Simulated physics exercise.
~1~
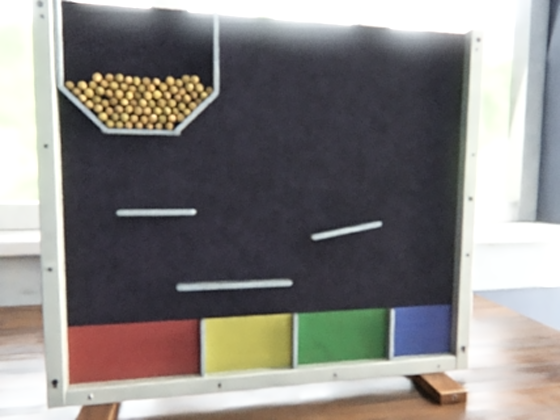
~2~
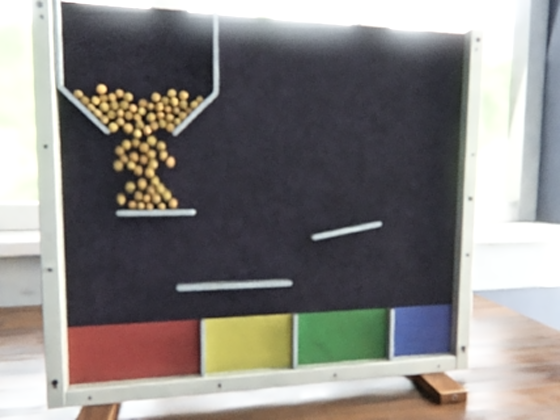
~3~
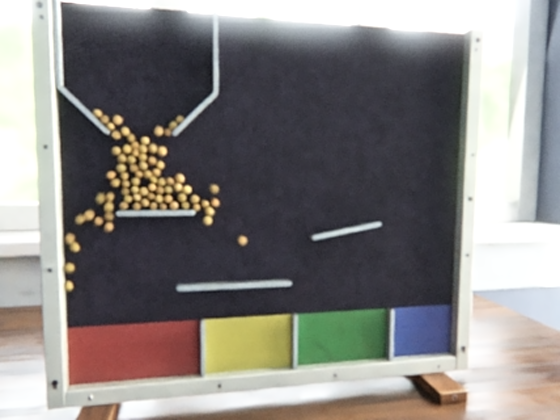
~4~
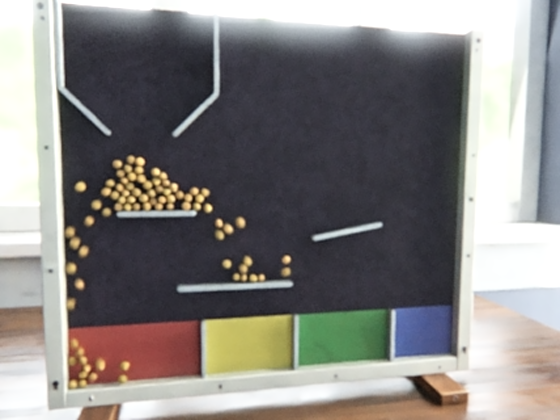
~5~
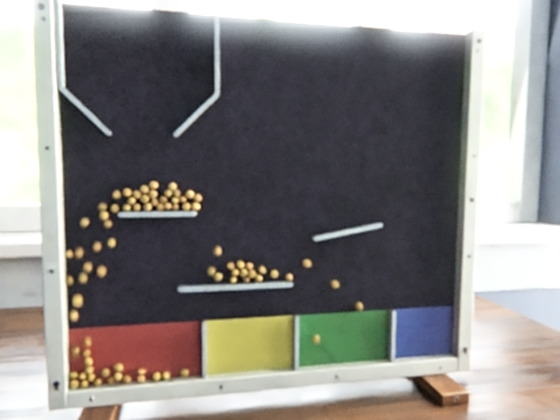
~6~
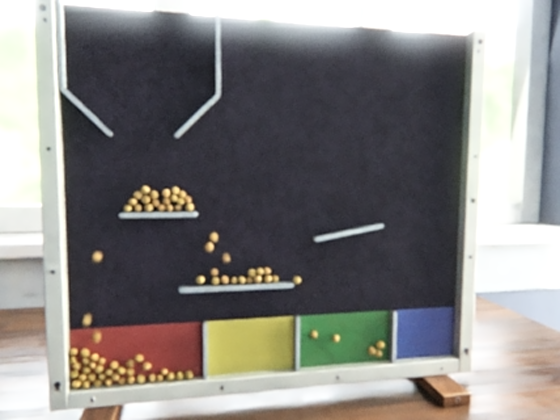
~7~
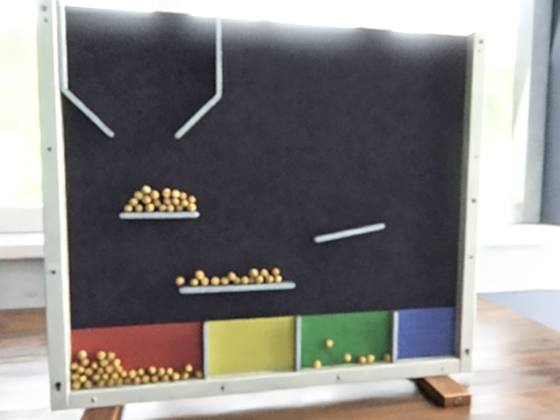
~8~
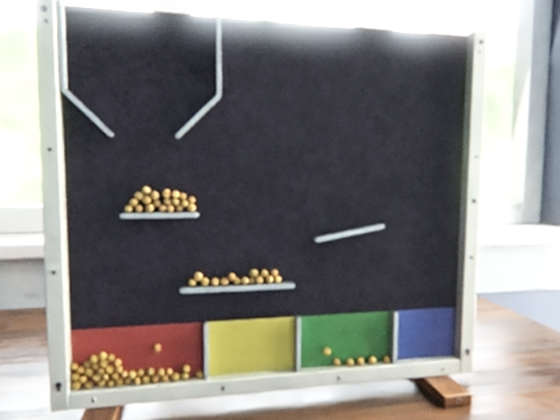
Golden-brown chickpeas sit heaped in a hopper at the upper left of a dark, pale-framed board, seen from the front on a wooden table before bright windows, the view swaying slightly. Below are three pale ledges and red, yellow, green and blue bins. The hopper's bottom opens and the chickpeas pour onto the upper left ledge, piling up and spilling off both sides. Many drop down the left side into the red bin, while others land on the lower ledge and a few continue into the green. Finally, red holds the most among the bins, green a few, yellow and blue none, and heaps remain on two ledges.
